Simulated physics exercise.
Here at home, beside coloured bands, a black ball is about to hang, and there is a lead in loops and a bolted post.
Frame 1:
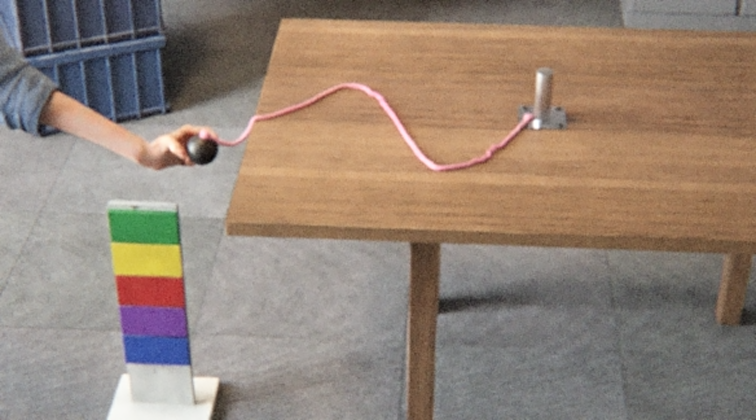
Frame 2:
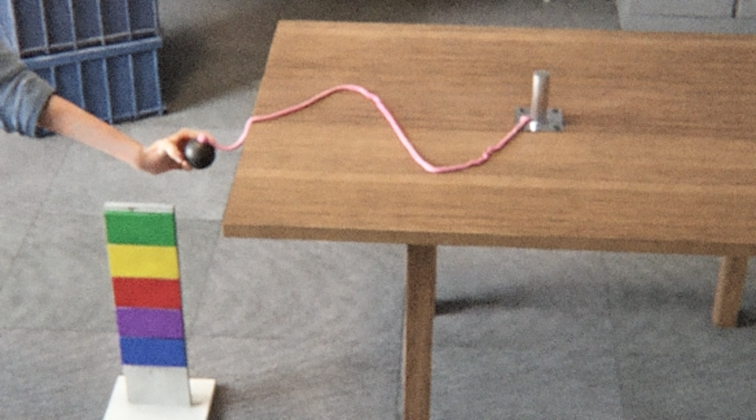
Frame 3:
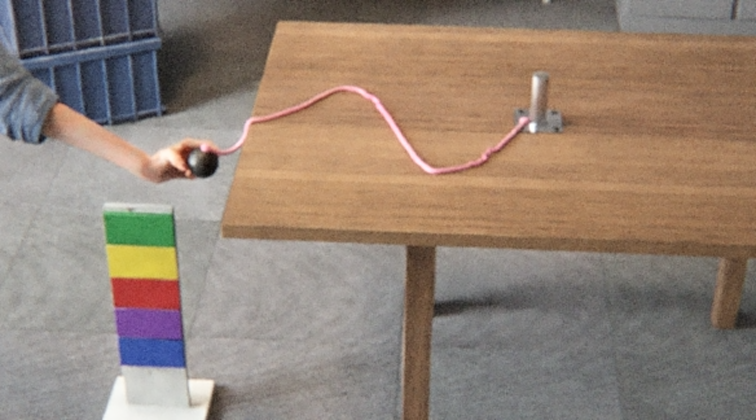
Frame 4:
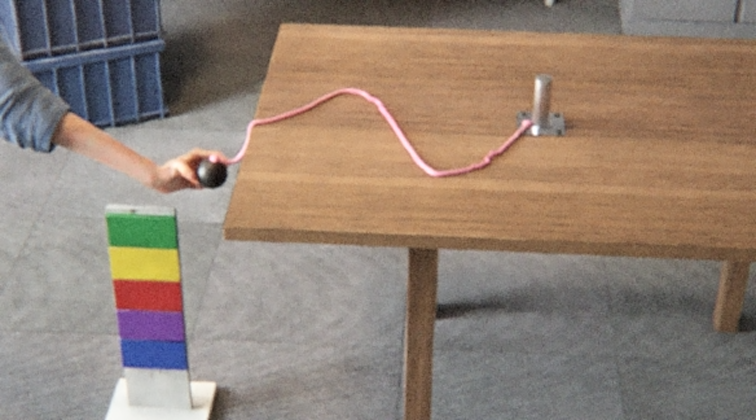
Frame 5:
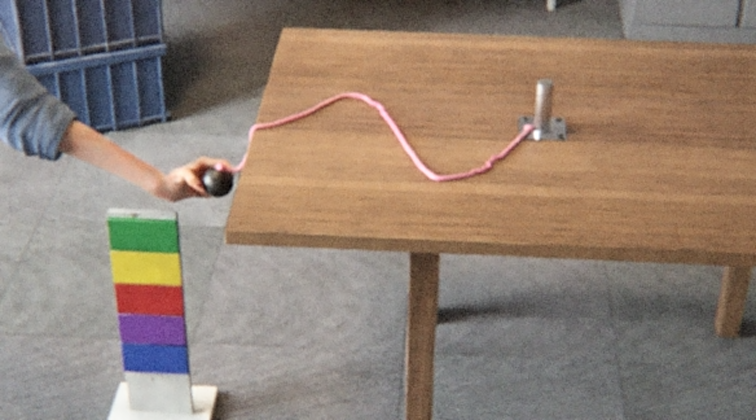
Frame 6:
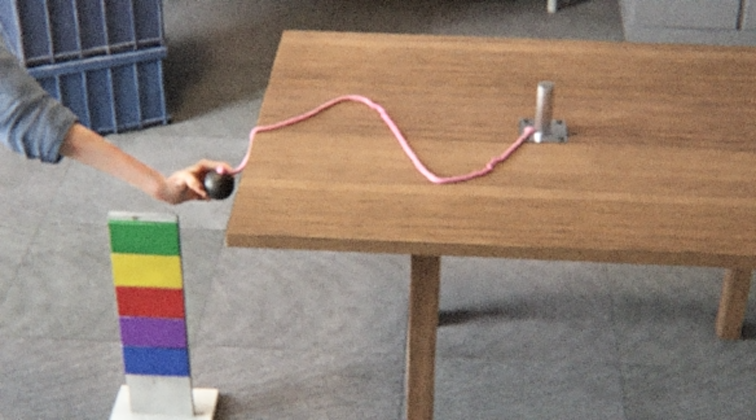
At the start, a hand holds a black ball beyond the left edge of a wooden table, above a stand with coloured bands, with a pink cord curving across to a metal post. The hand then lowers the ball slightly and shifts it a little right, while most of the cord stays still.
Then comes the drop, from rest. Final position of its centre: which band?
Band: Blue.
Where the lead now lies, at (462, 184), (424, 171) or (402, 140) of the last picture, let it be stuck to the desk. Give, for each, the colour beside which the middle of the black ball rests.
Each in turn comes out as red, red, yellow.
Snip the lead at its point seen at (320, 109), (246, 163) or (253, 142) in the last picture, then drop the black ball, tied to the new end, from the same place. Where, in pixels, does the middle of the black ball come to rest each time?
First (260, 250), then (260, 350), then (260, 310).
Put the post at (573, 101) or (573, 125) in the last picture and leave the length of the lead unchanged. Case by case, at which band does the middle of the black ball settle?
Answer, in order: Purple, purple.
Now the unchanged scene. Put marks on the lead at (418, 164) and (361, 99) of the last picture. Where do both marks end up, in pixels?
To (338, 138) for the first and to (254, 202) for the second.
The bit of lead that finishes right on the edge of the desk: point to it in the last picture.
That would be the bit at (391, 123).
Early on, ball near (280, 368); level with blue.
Midway, ball near (248, 368); level with blue.
Finally, ball near (266, 374); level with blue. Its centre hangs level with the blue band.
